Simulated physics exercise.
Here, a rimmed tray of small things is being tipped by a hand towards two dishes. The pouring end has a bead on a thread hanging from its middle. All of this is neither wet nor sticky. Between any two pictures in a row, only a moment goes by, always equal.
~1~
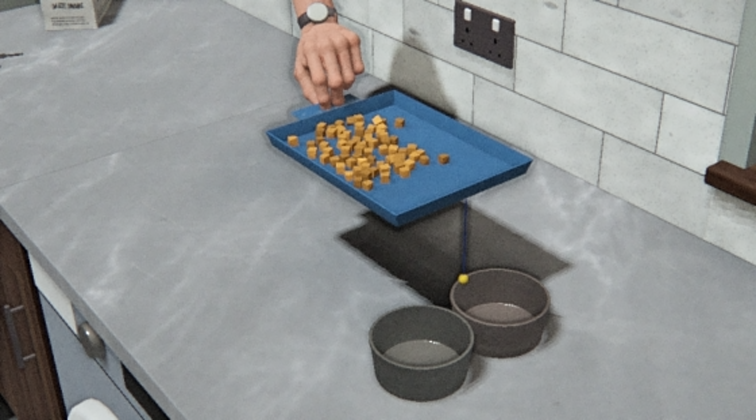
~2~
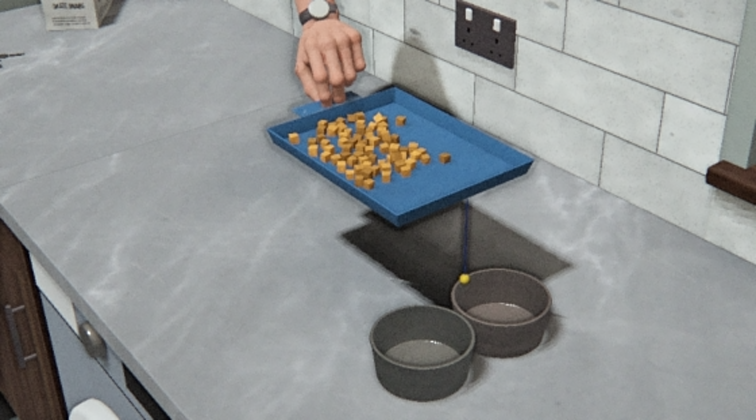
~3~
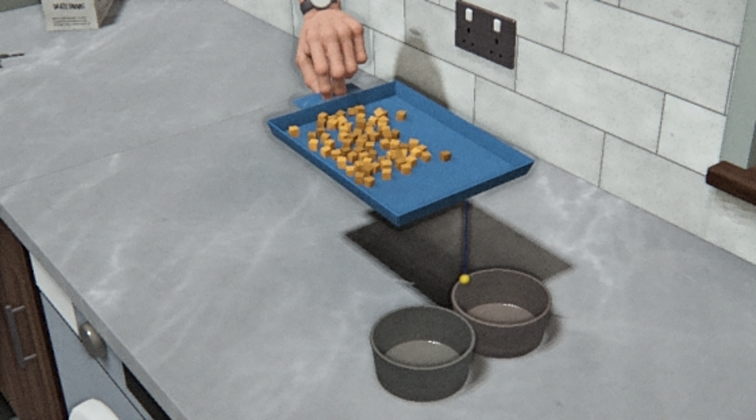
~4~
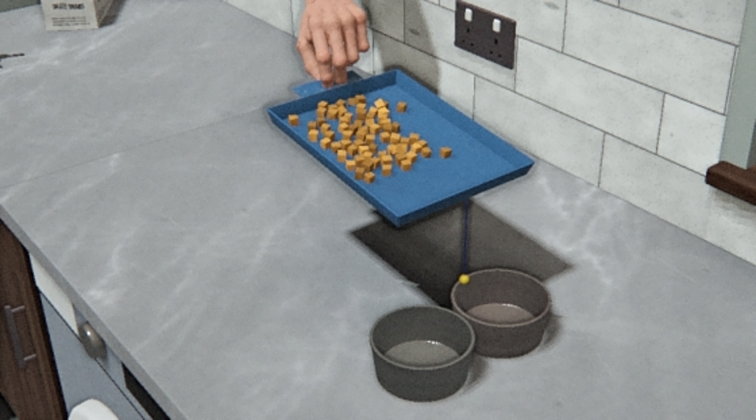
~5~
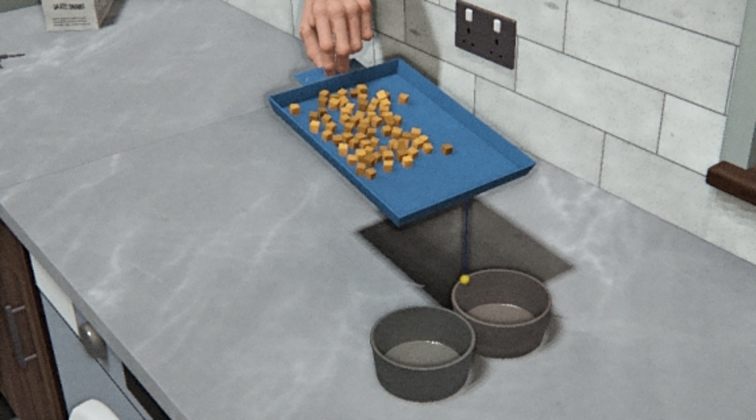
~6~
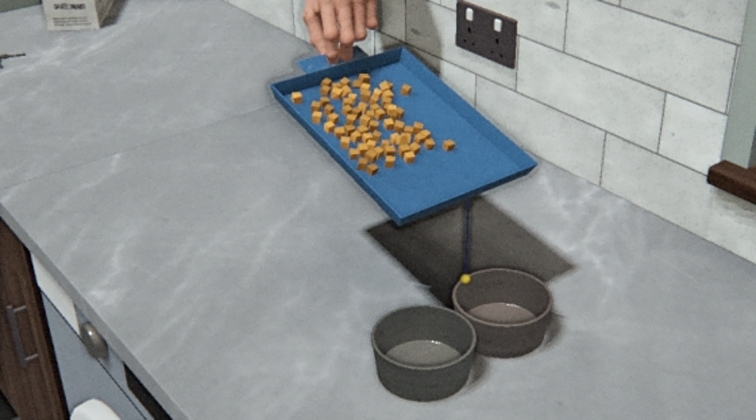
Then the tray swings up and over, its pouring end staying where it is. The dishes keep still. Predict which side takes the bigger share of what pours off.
The dish on the right is going to receive more.
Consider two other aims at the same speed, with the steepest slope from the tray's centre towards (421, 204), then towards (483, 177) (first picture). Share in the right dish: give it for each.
10 % and 30 %, roughly.
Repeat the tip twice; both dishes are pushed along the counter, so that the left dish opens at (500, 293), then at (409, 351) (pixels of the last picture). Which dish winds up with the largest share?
First place: The leftmost dish. Second place: The rightmost dish.
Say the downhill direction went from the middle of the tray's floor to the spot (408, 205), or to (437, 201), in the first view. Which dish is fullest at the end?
Try 1: The left-side dish; try 2: The left-side dish.
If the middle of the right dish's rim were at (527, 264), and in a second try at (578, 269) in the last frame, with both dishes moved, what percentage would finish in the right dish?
Close to 20 in a hundred first, close to 10 in a hundred second.
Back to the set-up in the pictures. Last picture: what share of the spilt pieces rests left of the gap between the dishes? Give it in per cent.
It comes out at roughly 0 percent.
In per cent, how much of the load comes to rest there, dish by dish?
Roughly: Left 20 %, right 50 %.
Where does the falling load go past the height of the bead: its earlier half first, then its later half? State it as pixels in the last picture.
Around (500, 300) first; around (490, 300) second.
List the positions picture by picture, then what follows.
In the first picture, corners of the pouring end near (397, 211) and (526, 159), level; middle of the load near (360, 150), croutons; left dish near (454, 376); right dish near (533, 333); bead on its thread near (464, 279).
In the second picture, corners of the pouring end near (398, 211) and (527, 159), level; middle of the load near (361, 149).
In the third picture, corners of the pouring end near (399, 212) and (528, 160), tipped barely, level across its low end; middle of the load near (361, 144).
In the fourth picture, corners of the pouring end near (399, 212) and (528, 161), tipped a little, level across its low end; middle of the load near (361, 136).
In the fifth picture, corners of the pouring end near (401, 213) and (529, 162), tipped a little, level across its low end; middle of the load near (363, 129).
In the sixth picture, corners of the pouring end near (402, 213) and (531, 162), tipped clearly, level across its low end; middle of the load near (365, 121); left dish near (456, 376); right dish near (536, 333).
Shortly afterwards, tray tipped steeply; all but a few on the tray; only a few in the right dish; a little in the air.
Next, tray tipped past a quarter turn; the bulk on the tray; only a few in the left dish; a little in the right dish; a little outside both; a little in the air.
Some moments later, tray tipped past a quarter turn; near a quarter in the left dish; near half in the right dish; near a quarter outside both.
In the end, tray tipped past a quarter turn; near a quarter in the left dish; near half in the right dish; near a quarter outside both.
